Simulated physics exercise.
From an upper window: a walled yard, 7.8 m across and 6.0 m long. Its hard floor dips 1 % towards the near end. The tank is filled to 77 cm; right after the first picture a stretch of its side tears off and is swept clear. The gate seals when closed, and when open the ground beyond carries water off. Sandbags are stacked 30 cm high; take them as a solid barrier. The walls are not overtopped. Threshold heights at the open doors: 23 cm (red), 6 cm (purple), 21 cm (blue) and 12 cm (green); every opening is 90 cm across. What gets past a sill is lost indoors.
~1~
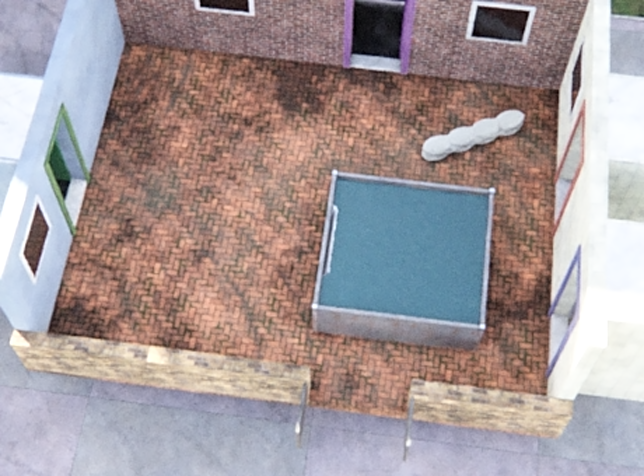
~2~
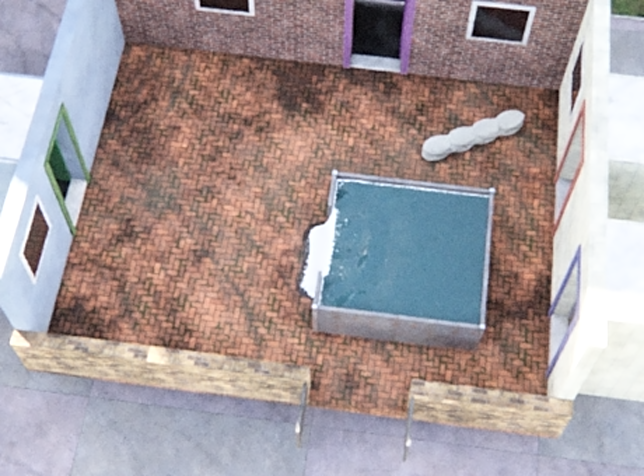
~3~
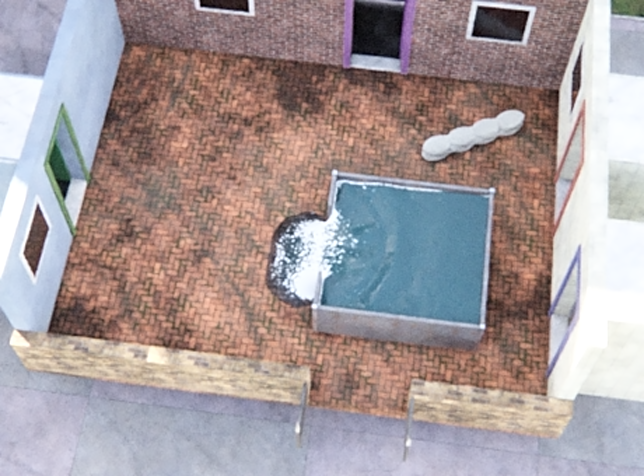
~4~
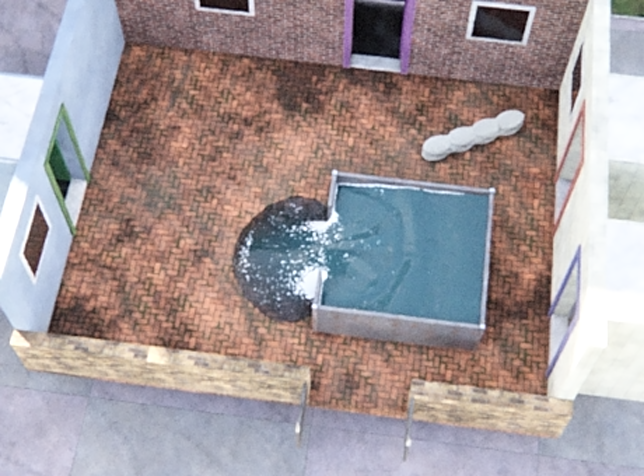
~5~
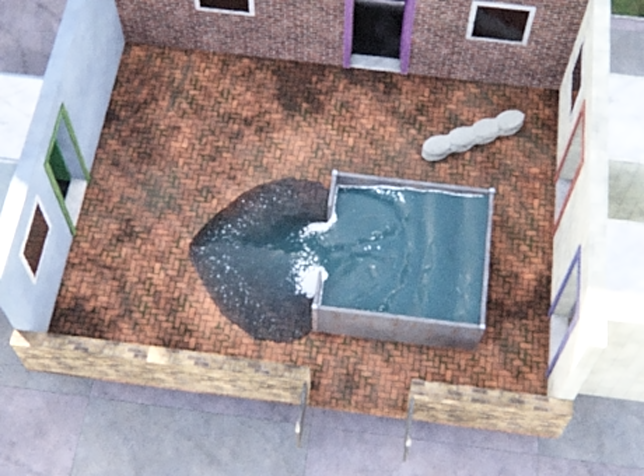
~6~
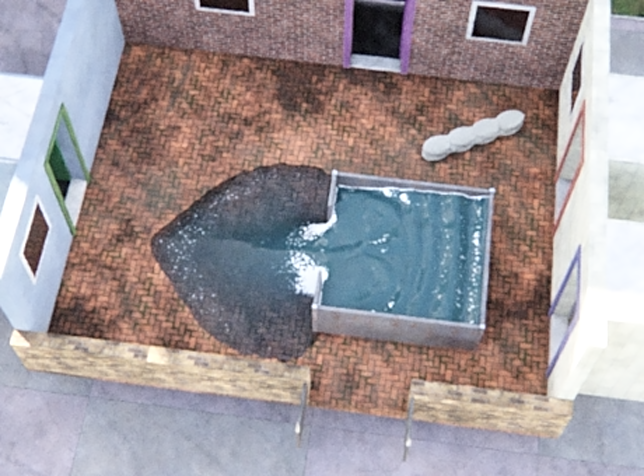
Water bursts through the left side of a rectangular tank in a brick-paved walled yard, first as white froth, then fanning leftward across the floor in a widening dark, pointed sheet while ripples cross the tank's surface.
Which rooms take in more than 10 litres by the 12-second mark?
The water let in: At the red door it stays under the limit; at the purple door it keeps below the limit; at the blue door it keeps below the limit; at the green door it goes over the limit.
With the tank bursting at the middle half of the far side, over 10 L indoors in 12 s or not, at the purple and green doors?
Then: Purple above, green below.
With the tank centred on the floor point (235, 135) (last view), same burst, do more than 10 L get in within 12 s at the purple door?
Then: Purple past it.
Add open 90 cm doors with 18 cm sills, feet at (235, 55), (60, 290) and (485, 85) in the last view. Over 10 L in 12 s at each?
In turn: Below, above, under.
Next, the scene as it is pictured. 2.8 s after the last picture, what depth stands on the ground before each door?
In cm: Red 0, purple 0, blue 0, green 25.
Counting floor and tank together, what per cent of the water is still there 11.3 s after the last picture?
Roughly 92 in a hundred.
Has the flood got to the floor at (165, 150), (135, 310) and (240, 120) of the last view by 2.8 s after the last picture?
In that order: Under water, under water, flooded.
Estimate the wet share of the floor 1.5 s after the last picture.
Some 45 per cent of it.
Then, 0.7 s after the last picture water covers 35 % of the floor and is deepest (44 cm) near (315, 257); red door not reached, purple door not reached, blue door not reached, green door 18 cm at the sill, 7 L in.
Then, 1.5 s after the last picture water covers 45 % of the floor and is deepest (46 cm) near (43, 350); red door not reached, purple door not reached, blue door not reached, green door 29 cm at the sill, 74 L in.
Then, 2.8 s after the last picture water covers 50 % of the floor and is deepest (27 cm) near (55, 308); red door not reached, purple door not reached, blue door not reached, green door 25 cm at the sill, 177 L in.
Then, 6.3 s after the last picture water covers 80 % of the floor and is deepest (20 cm) near (43, 350); red door not reached, purple door 5 cm at the sill, 0 L in, blue door not reached, green door 13 cm at the sill, 261 L in.
Then, 11.3 s after the last picture water covers 95 % of the floor and is deepest (16 cm) near (524, 334); red door 13 cm at the sill, 0 L in, purple door 5 cm at the sill, 0 L in, blue door 12 cm at the sill, 0 L in, green door 10 cm at the sill, 264 L in.
